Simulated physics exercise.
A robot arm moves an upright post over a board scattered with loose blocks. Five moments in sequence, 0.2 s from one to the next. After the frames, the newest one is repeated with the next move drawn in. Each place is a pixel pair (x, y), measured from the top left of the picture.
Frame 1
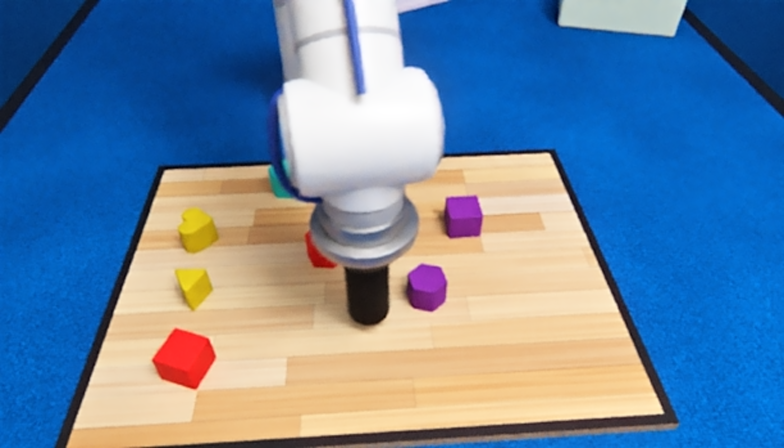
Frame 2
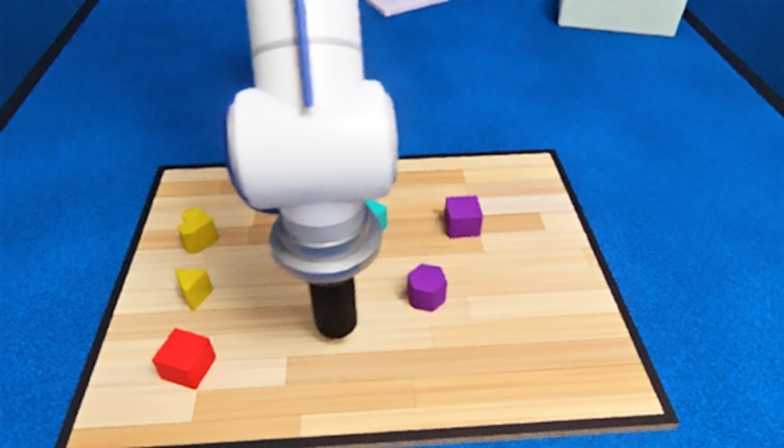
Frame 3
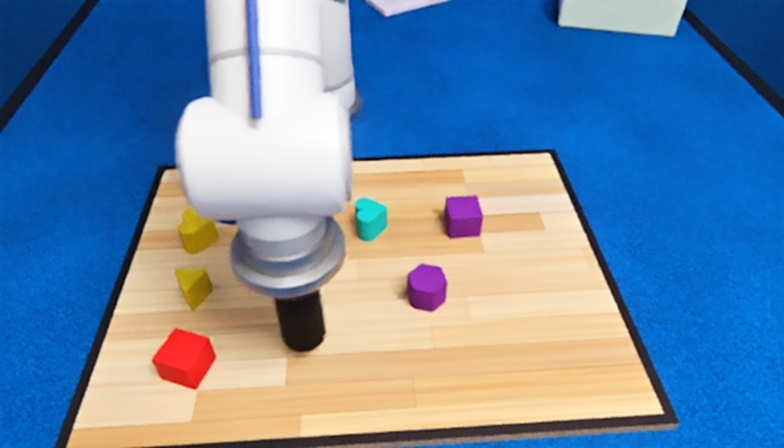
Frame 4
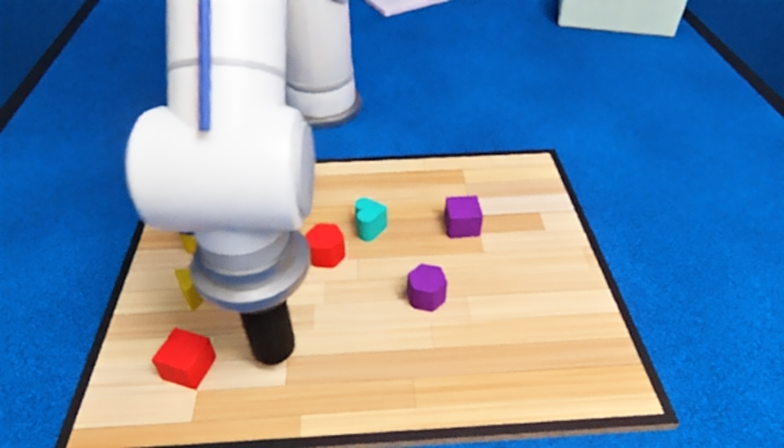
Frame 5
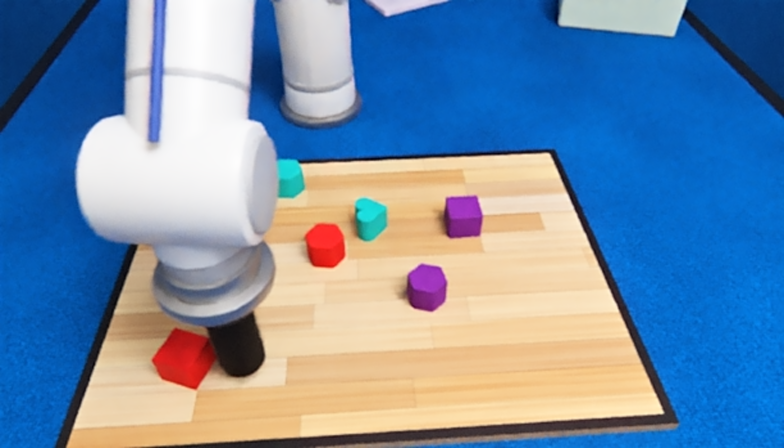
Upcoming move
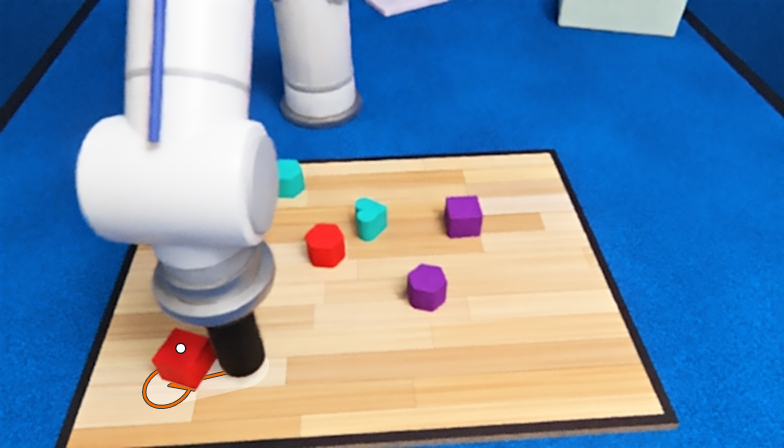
The robot arm moved its black post steadily left and slightly toward the viewer across the wooden board, drawing near the red block at the lower left, while the scattered colored blocks stayed put.
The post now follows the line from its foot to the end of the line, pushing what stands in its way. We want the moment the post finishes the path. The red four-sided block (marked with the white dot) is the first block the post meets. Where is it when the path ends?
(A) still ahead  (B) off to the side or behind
The answer is A.
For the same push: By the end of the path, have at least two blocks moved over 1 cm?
No
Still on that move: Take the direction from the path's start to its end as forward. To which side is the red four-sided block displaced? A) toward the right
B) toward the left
The correct letter is A.
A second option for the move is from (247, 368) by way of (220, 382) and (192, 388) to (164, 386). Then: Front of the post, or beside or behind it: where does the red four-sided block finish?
I'm fairly sure the red four-sided block rides along ahead of the post to the very end.
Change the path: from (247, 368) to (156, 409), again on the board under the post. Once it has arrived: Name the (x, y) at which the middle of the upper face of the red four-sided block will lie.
At the end it should sit near (151, 347).
The drawn path runs from (247, 368) directly to (168, 386); the dot is on the red four-sided block.
The first path, step by step. Halfway along, post at (203, 367); red four-sided block at (159, 349).
At the end, post at (163, 376); red four-sided block at (125, 348), turned 20° clockwise.
